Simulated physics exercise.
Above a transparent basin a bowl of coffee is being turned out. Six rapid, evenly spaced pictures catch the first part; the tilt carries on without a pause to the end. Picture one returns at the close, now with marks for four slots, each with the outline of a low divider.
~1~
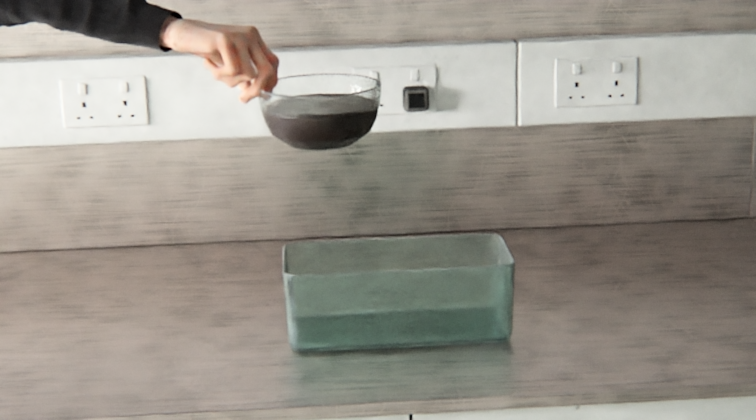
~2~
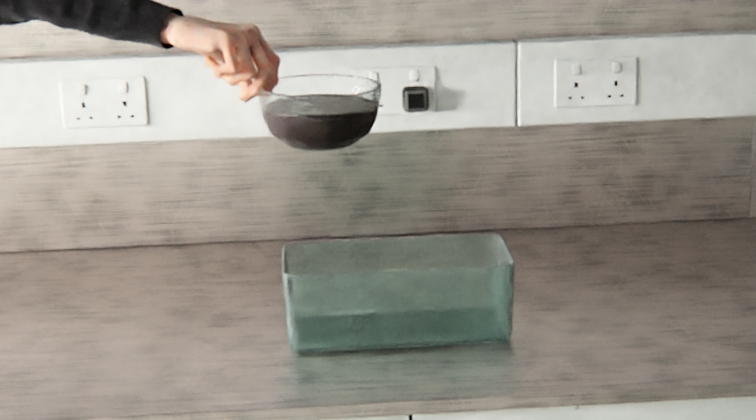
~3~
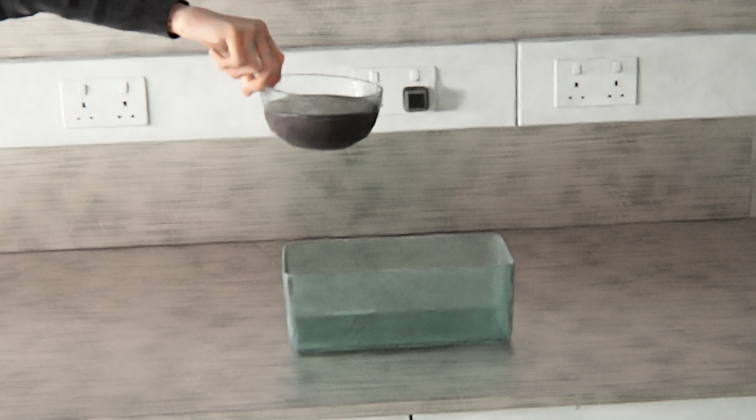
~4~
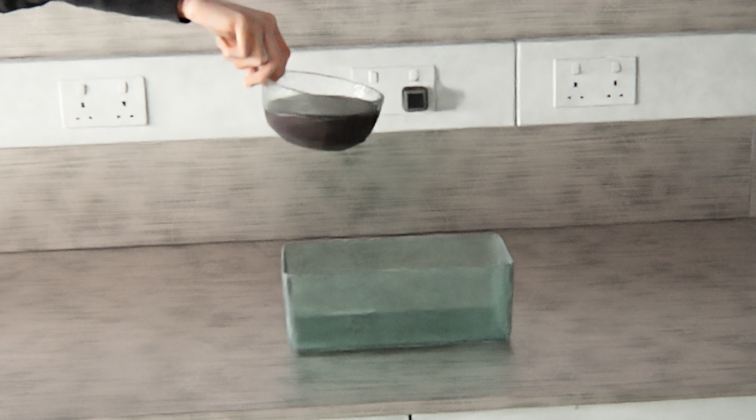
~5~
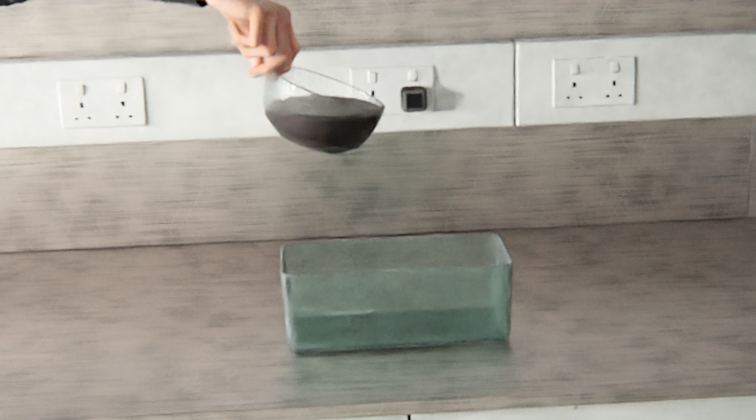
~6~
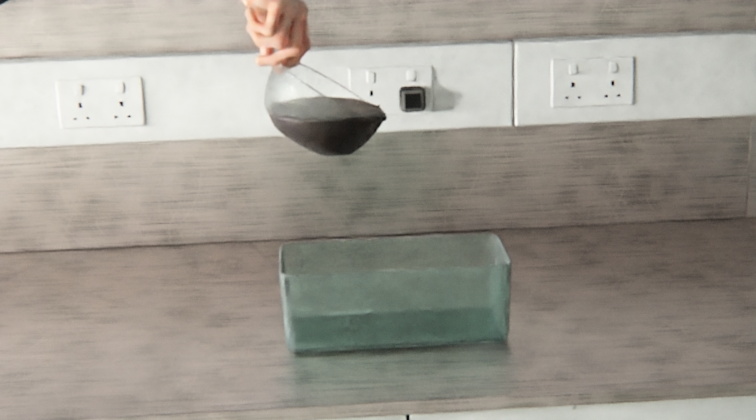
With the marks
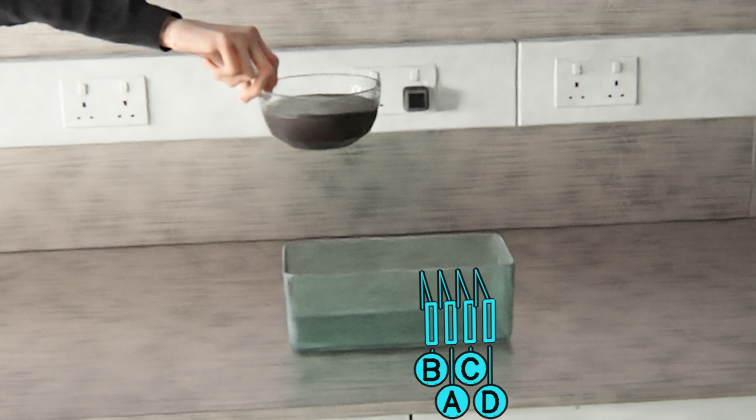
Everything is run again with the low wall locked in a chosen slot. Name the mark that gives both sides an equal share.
Best: B.
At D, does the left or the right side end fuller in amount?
The left one.
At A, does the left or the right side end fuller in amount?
The left side.
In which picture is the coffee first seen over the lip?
Picture 6.
On the marked copy, A at (451, 348); B at (432, 349); C at (470, 347); D at (489, 346).
With A, about 75 % ends left of the wall and 21 % right of it; 4 % is lost outside.
With B, about 50 % ends left of the wall and 48 % right of it.
With C, about 94 % ends left of the wall and 2 % right of it; 4 % is lost outside.
With D, about 91 % ends left of the wall and 6 % right of it; 3 % is lost outside.
